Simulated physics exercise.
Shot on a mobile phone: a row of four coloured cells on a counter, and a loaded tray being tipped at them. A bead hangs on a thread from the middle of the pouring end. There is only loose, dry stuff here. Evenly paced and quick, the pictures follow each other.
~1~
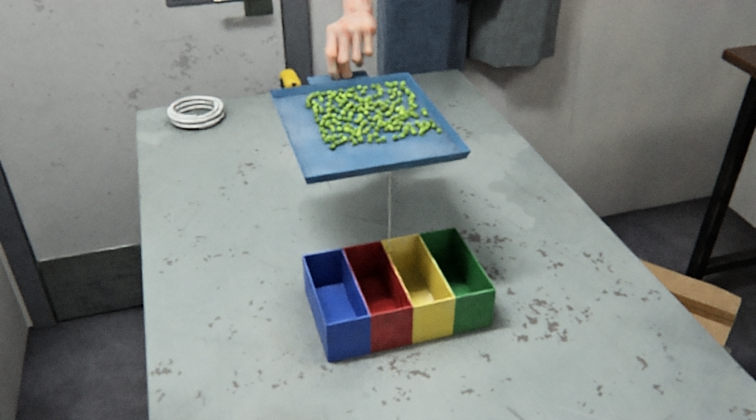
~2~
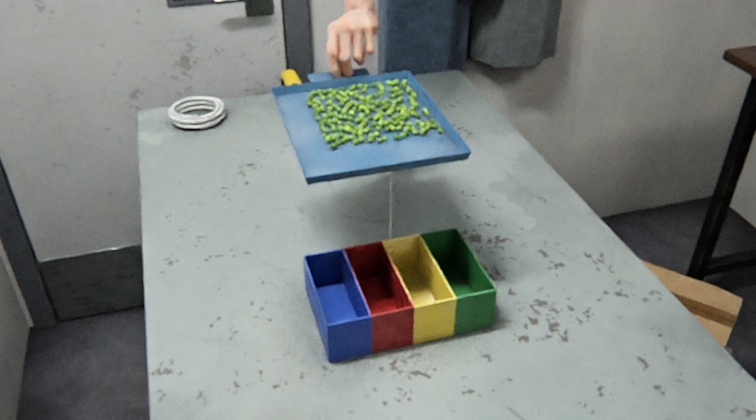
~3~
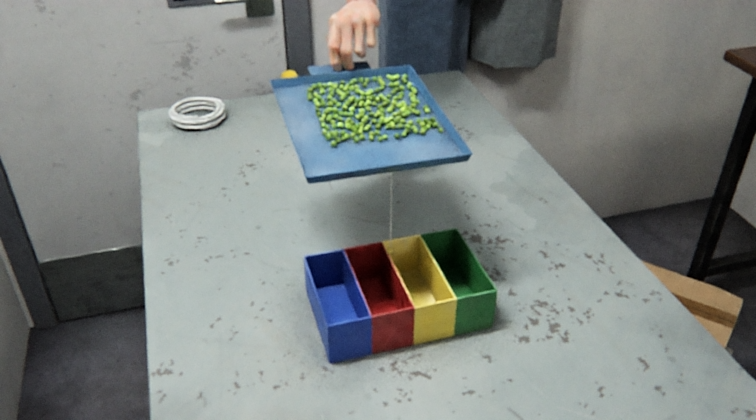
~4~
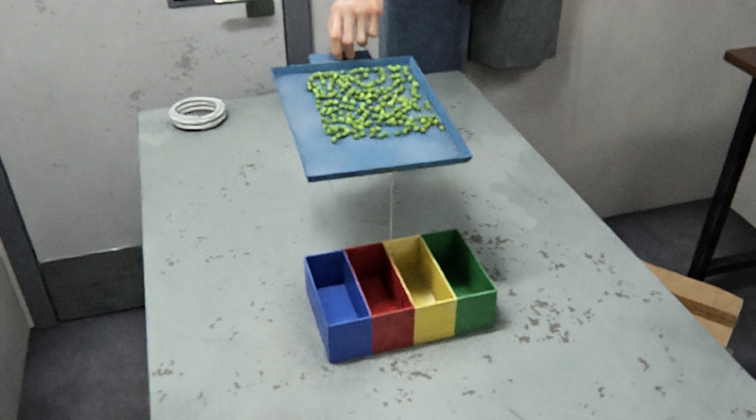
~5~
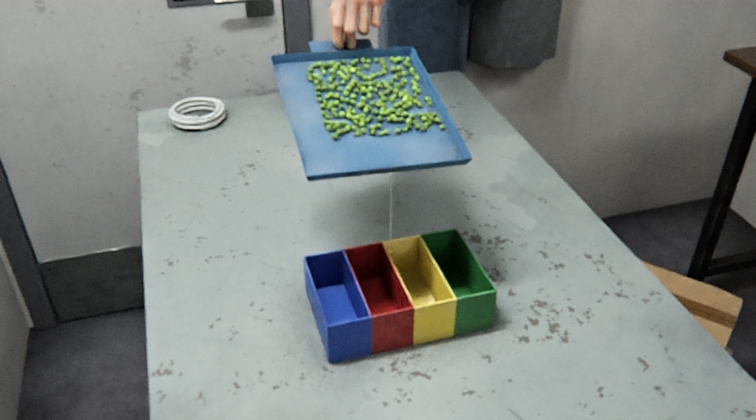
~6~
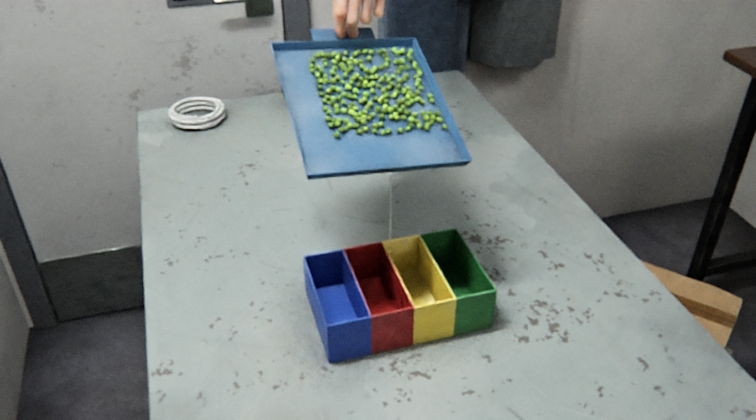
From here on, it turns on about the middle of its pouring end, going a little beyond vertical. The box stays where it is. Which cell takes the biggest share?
The green cell.
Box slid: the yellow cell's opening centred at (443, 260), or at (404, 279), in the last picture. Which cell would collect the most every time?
Taking the two placings in order, you'd get the yellow one and then green.
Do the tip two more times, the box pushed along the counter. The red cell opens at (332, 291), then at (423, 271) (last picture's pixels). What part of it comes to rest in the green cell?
Close to 20 in a hundred, then close to 10 in a hundred.
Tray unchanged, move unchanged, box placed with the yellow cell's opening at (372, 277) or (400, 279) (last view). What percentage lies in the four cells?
You'd see around 20 per cent and then around 50 per cent.
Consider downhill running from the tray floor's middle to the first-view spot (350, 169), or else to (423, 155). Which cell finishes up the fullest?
Well, with the first heading it's the blue one, and with the second it's the cell in green.
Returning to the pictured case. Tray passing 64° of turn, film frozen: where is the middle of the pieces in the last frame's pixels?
Load centre: Approx. (443, 171).
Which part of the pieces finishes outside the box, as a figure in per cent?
Somewhere around 20 in a hundred.
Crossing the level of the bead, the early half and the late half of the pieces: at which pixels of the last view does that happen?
Earlier portion about (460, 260); later portion about (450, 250).
Shortly afterwards, tray tipped steeply; near two thirds on the tray; near a quarter in the green cell; a little in the yellow cell; only a few in the red cell; near a quarter falling or outside the box.
Next, tray tipped past a quarter turn; only a few on the tray; near half in the green cell; near a quarter in the yellow cell; only a few in the red cell; near a quarter falling or outside the box.
Some moments later, tray tipped past a quarter turn; near two thirds in the green cell; near a quarter in the yellow cell; only a few in the red cell; near a quarter falling or outside the box.
In the end, tray tipped past a quarter turn; near two thirds in the green cell; near a quarter in the yellow cell; only a few in the red cell; none at all in the blue cell; near a quarter outside the box.
